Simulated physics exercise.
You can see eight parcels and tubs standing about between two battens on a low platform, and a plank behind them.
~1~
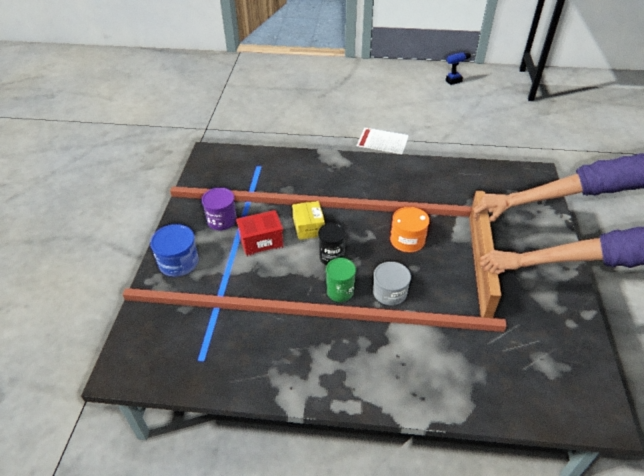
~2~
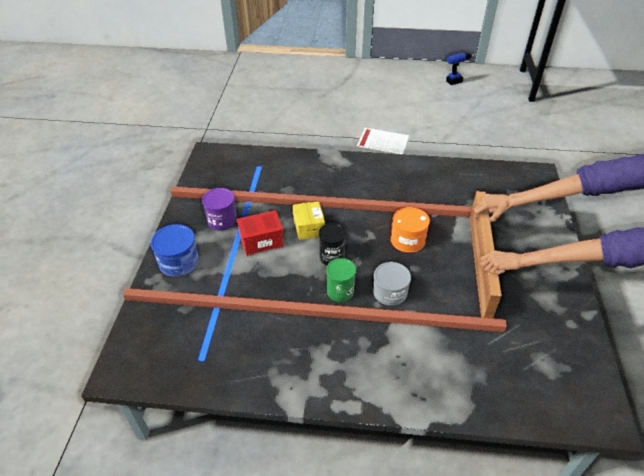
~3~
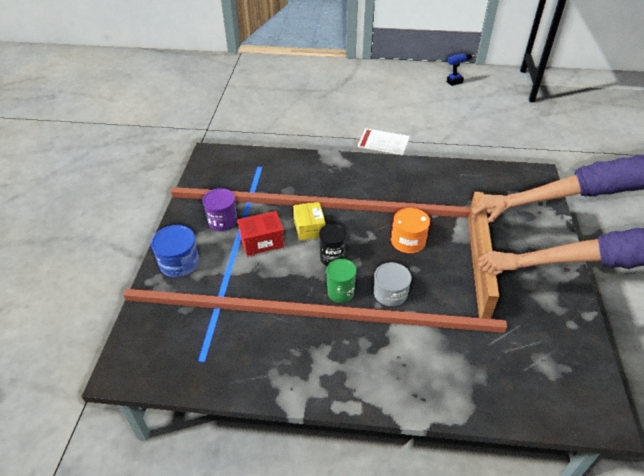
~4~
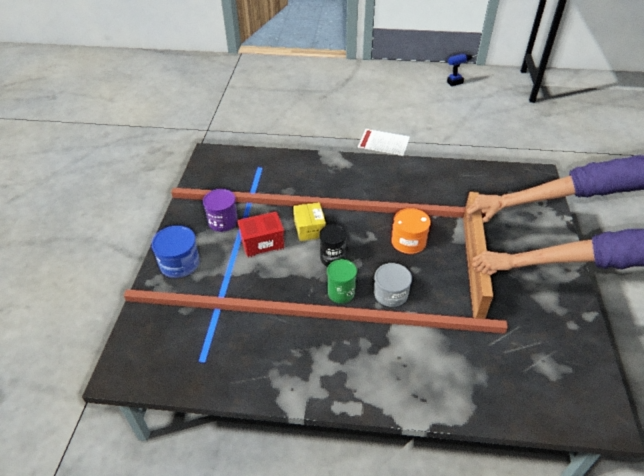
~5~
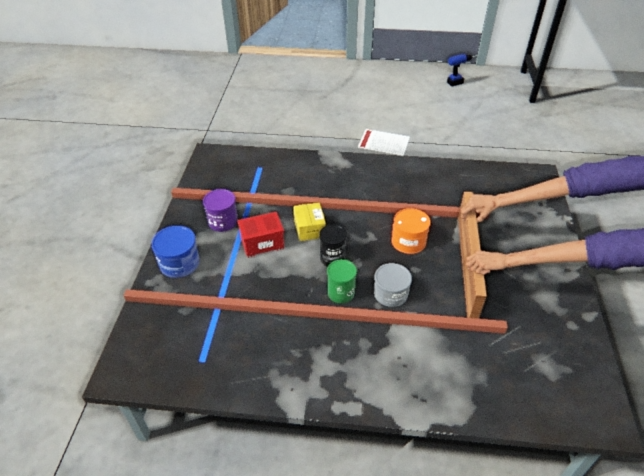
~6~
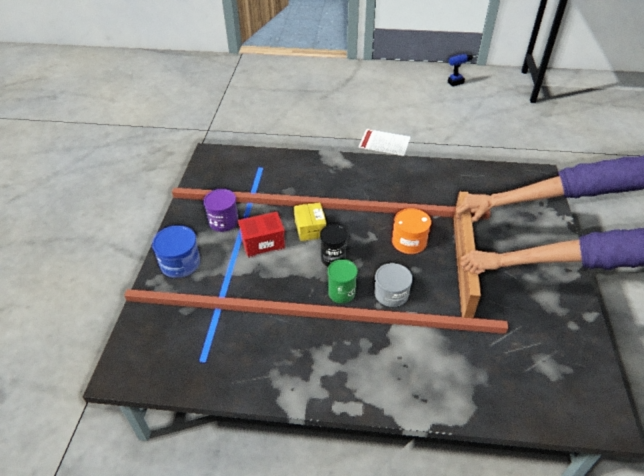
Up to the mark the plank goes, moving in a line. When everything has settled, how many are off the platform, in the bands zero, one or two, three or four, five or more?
Off the platform: Zero.
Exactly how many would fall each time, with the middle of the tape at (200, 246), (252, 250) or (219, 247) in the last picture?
1, 0, 0.
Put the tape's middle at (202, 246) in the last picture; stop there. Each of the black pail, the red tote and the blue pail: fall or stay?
The black pail remains up, the red tote remains up, the blue pail goes over.
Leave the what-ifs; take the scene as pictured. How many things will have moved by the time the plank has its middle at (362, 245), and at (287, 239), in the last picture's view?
First 3, then 6.
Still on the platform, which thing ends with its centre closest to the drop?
Foremost, the blue pail.
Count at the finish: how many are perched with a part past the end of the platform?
I count 1 overhanging.
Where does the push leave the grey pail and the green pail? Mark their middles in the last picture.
The grey pail comes to rest at (210, 270), and the green pail comes to rest at (179, 278).
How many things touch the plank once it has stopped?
4 in contact.
Soon after, none off yet; blue pail at rest near (177, 252); purple pail at rest near (222, 211); red tote at rest near (262, 235).
After that, none off yet; blue pail at rest near (177, 252); purple pail at rest near (222, 211); red tote moving near (259, 235).
And then, none off yet; blue pail at rest near (177, 252); purple pail moving near (219, 211); red tote displaced about its own width near (233, 240).
In the end, the number that fall off is zero.
